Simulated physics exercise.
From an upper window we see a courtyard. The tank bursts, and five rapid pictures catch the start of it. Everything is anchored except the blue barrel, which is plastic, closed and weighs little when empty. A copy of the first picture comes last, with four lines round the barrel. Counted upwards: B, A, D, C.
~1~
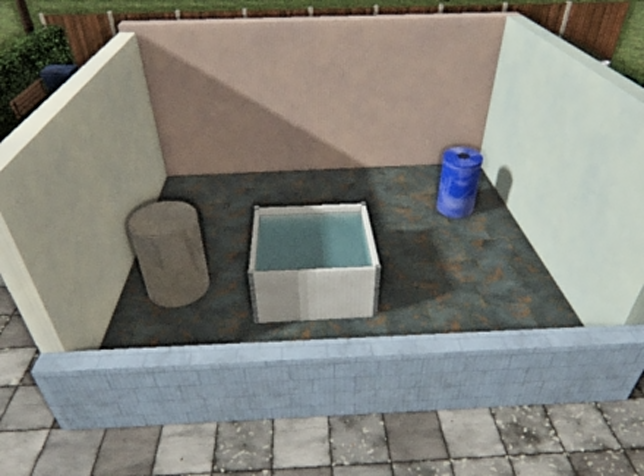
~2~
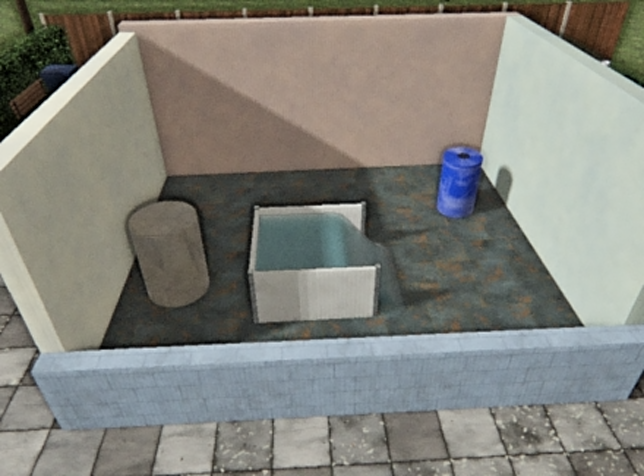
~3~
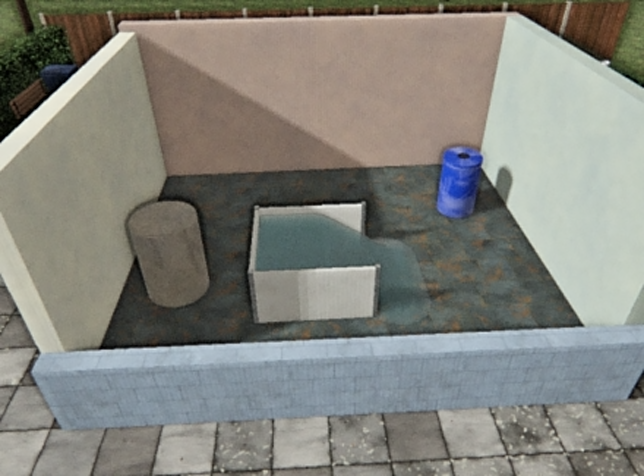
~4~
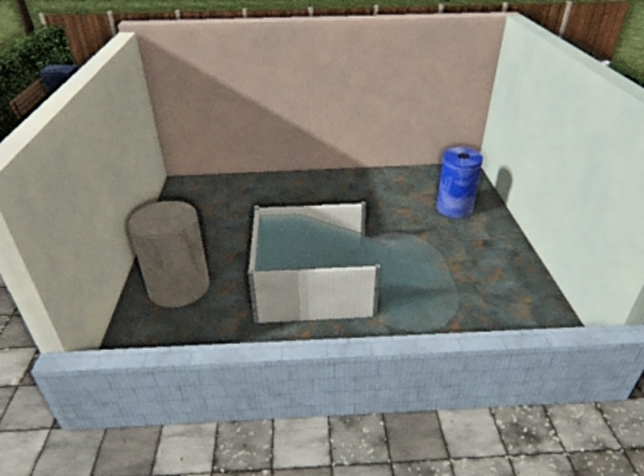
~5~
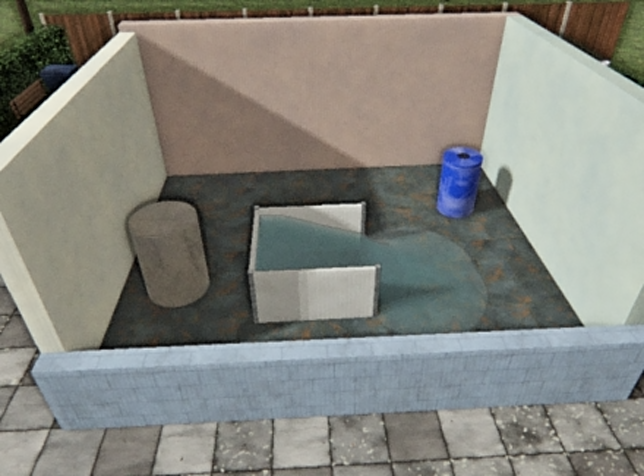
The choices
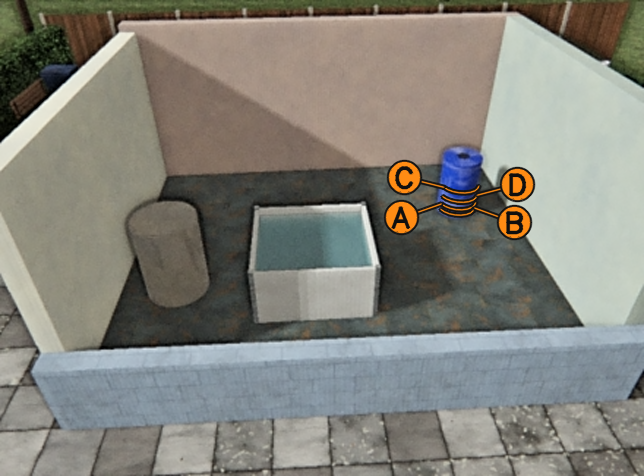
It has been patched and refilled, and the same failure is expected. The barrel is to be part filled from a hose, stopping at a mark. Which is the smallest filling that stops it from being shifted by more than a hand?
The answer is mark A.
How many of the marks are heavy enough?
Three.
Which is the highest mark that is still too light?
It is B.
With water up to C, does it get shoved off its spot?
No.
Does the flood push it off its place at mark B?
Yes, it does.
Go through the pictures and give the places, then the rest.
The first picture shows lid of the blue barrel at (464, 156); tank full, its middle at (312, 241).
In the second picture, 2 % of the ground wet, in view closest to the barrel at (382, 249).
In the third picture, 4 % of the ground wet, in view closest to the barrel at (404, 246).
In the fourth picture, 8 % of the ground wet, in view closest to the barrel at (409, 236).
The fifth picture shows lid of the blue barrel at (464, 156); 11 % of the ground wet, in view closest to the barrel at (440, 237).
On the marked copy, A at (461, 209); B at (460, 215); C at (465, 192); D at (463, 202); from the bottom up B, A, D, C.
If A is chosen, it shifts by a finger or two and stays.
If B is chosen, it is pushed about 5 times its own width away.
If C is chosen, it does not move.
If D is chosen, it does not move.
